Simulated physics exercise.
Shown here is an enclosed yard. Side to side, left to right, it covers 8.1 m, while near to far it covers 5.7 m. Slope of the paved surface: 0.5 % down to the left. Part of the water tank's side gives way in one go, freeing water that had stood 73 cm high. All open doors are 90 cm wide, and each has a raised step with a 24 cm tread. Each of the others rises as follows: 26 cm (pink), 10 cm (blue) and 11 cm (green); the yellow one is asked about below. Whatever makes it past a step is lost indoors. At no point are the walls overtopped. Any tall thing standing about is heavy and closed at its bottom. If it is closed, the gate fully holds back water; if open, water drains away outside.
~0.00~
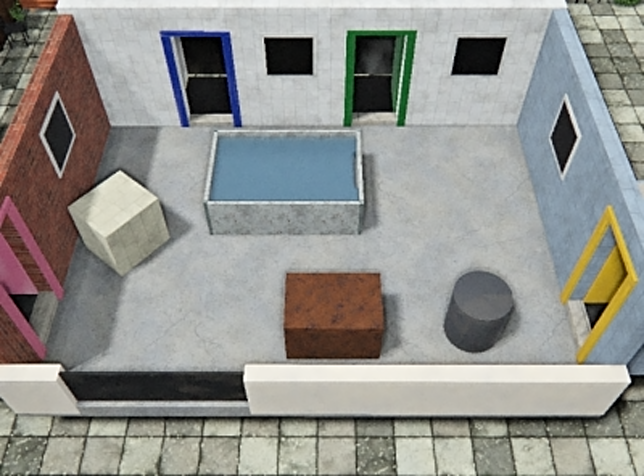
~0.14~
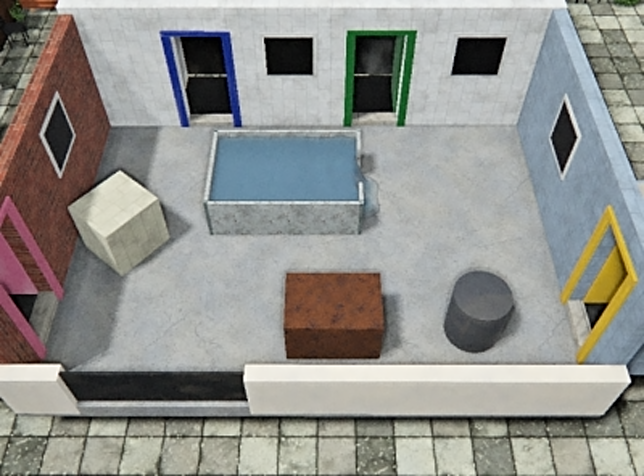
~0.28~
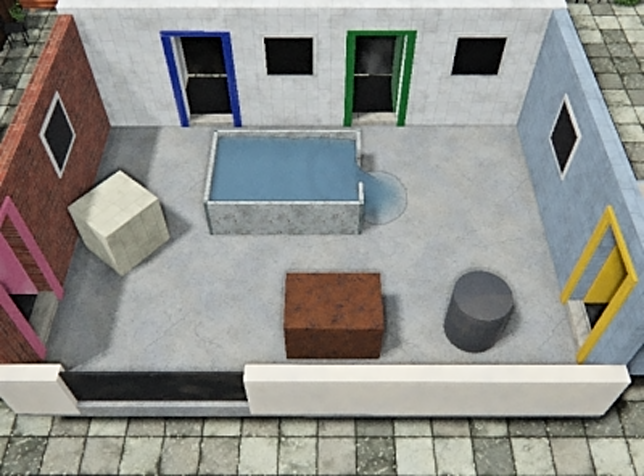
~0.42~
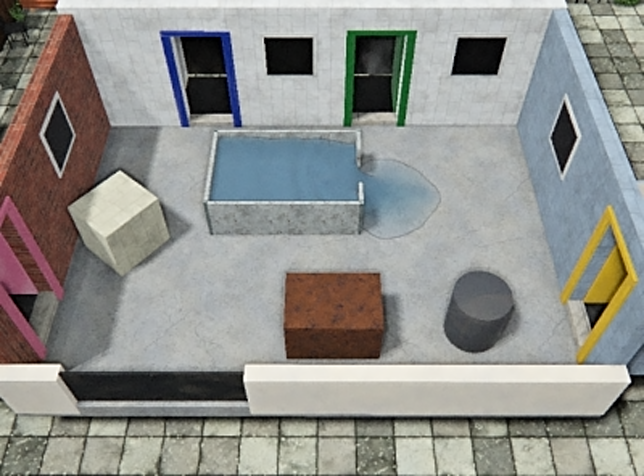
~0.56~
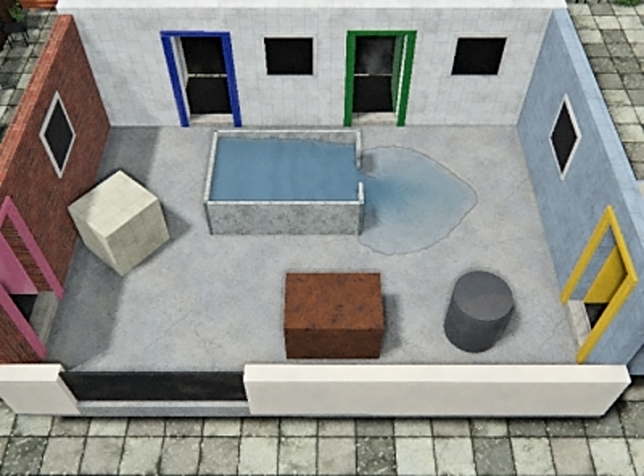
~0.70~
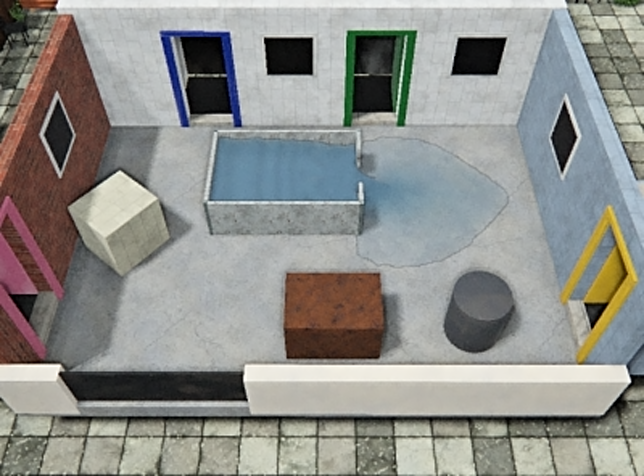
We see a walled yard with coloured doors, a pale block, a rusty box and a grey cylinder. Water begins pouring from the right side of a water tank and spreads rightward across the paved floor in a widening puddle.
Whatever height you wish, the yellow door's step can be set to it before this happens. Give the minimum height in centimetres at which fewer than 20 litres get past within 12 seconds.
14.5 cm.
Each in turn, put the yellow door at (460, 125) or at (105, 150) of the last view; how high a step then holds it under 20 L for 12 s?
Minimums: About 16 cm and 7.0 cm.
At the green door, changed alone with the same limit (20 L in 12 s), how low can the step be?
Green door - some 5.0 centimetres.
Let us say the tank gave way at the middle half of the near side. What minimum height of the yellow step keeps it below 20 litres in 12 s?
It should stand roughly 8.0 cm high.
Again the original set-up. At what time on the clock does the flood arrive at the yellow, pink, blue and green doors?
Arrives: Yellow 1.8 s / pink 7.0 s / blue 5.5 s / green 1.0 s.
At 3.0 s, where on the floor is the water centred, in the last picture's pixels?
I'd say around (369, 203).
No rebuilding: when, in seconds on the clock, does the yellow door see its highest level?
Around 6.0 s.
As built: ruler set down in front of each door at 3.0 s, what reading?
Lab note, cm: Yellow 13; pink 0; blue 0; green 2.
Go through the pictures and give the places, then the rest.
The first picture shows the water tank at (286, 168) is whole and still, 73 cm deep; the yellow door at (593, 294) is dry.
In the second picture, the gap is at (357, 188), the front 0.3 m out at (375, 209); the back of the water tank holds 73 cm.
In the third picture, the front is at (402, 206), 0.8 m from the gap at (357, 188); 0.8 m2 of floor is wet, 73 cm left at the back.
In the fourth picture, the gap is at (357, 189), the front 1.4 m out at (435, 201); the back of the water tank holds 73 cm.
In the fifth picture, water pours out at (357, 188) and has run 2.1 m, to (471, 201); about 5 cm deep outside, 73 cm at the back.
In the sixth picture, the gap is at (357, 187), the front 2.6 m out at (501, 201); the back of the water tank holds 73 cm; 2.3 m in a straight line remain to the yellow door at (593, 294).
After 1.4 s water covers 30 % of the floor, deepest (37 cm) near (368, 196); it has not reached the yellow door.
After 3.0 s water covers 35 % of the floor, deepest (28 cm) near (574, 379); 13 cm at the yellow door, 0 litres in over its 15 cm step.
After 12.0 s water covers 95 % of the floor, deepest (13 cm) near (97, 176); 9 cm at the yellow door, 17 litres in over its 15 cm step.
At the yellow door as built, the water arrived by 1.8 s and peaked near 19 cm at 6.2 s.
Run again over the same 12 s with other heights there, 42 litres in over 12.5 cm, 5 litres over 17 cm. The limit of 20 litres is kept from about 14.5 cm up.
